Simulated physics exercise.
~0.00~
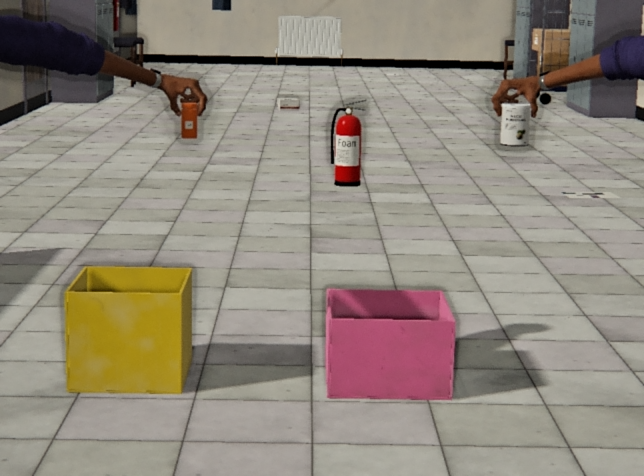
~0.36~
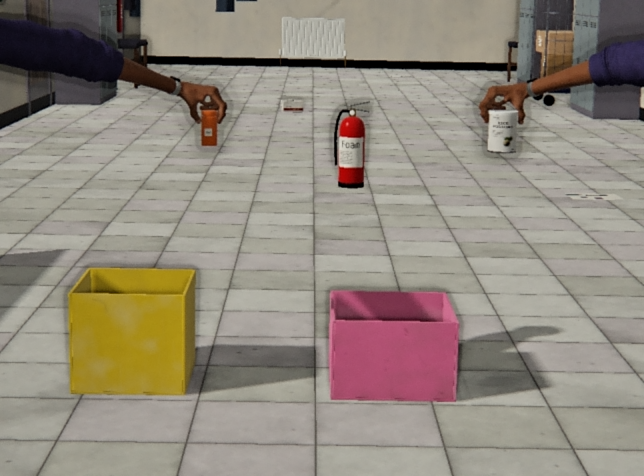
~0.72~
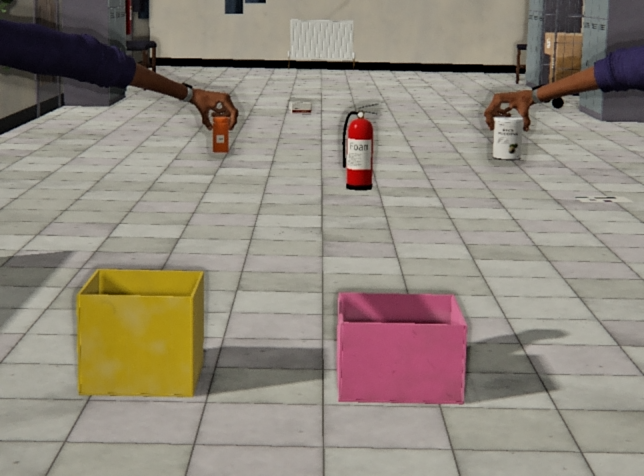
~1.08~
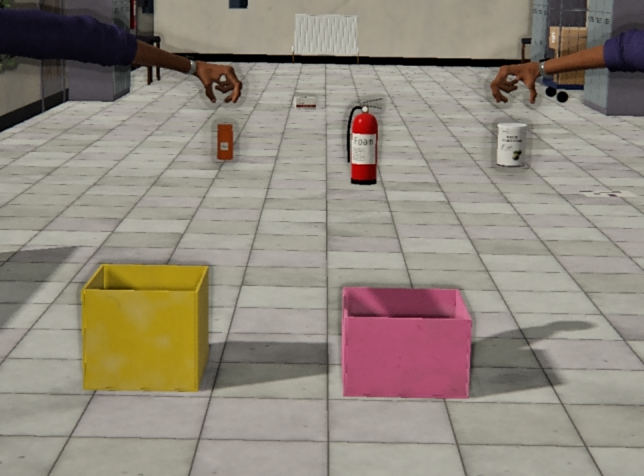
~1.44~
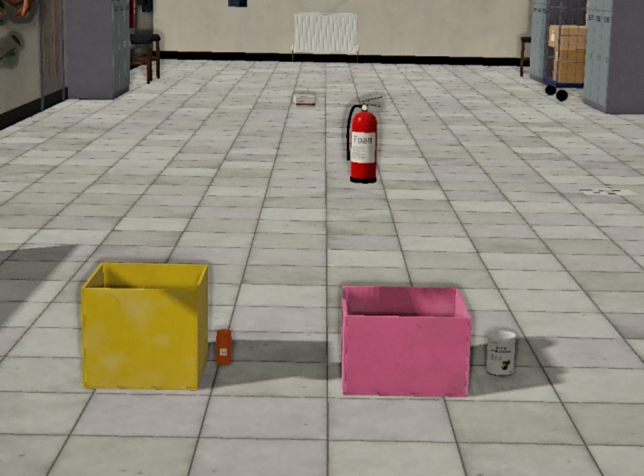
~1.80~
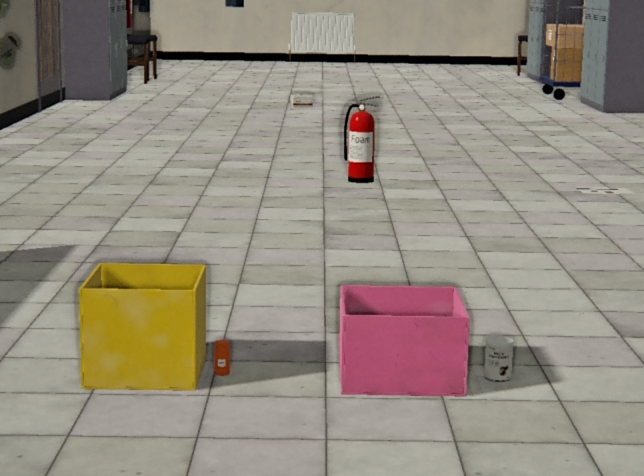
A slightly swaying camera looks down a long hall with a pale tiled floor, a red fire extinguisher standing in the middle distance. In the foreground sit two open boxes, yellow on the left and pink on the right. Two hands in dark purple sleeves reach in from either side, one holding a small orange shaker and the other a white tin. They shift slightly inward, then let go and draw back as both things drop. The shaker ends up on the floor just right of the yellow box, and the tin just right of the pink one, both outside.
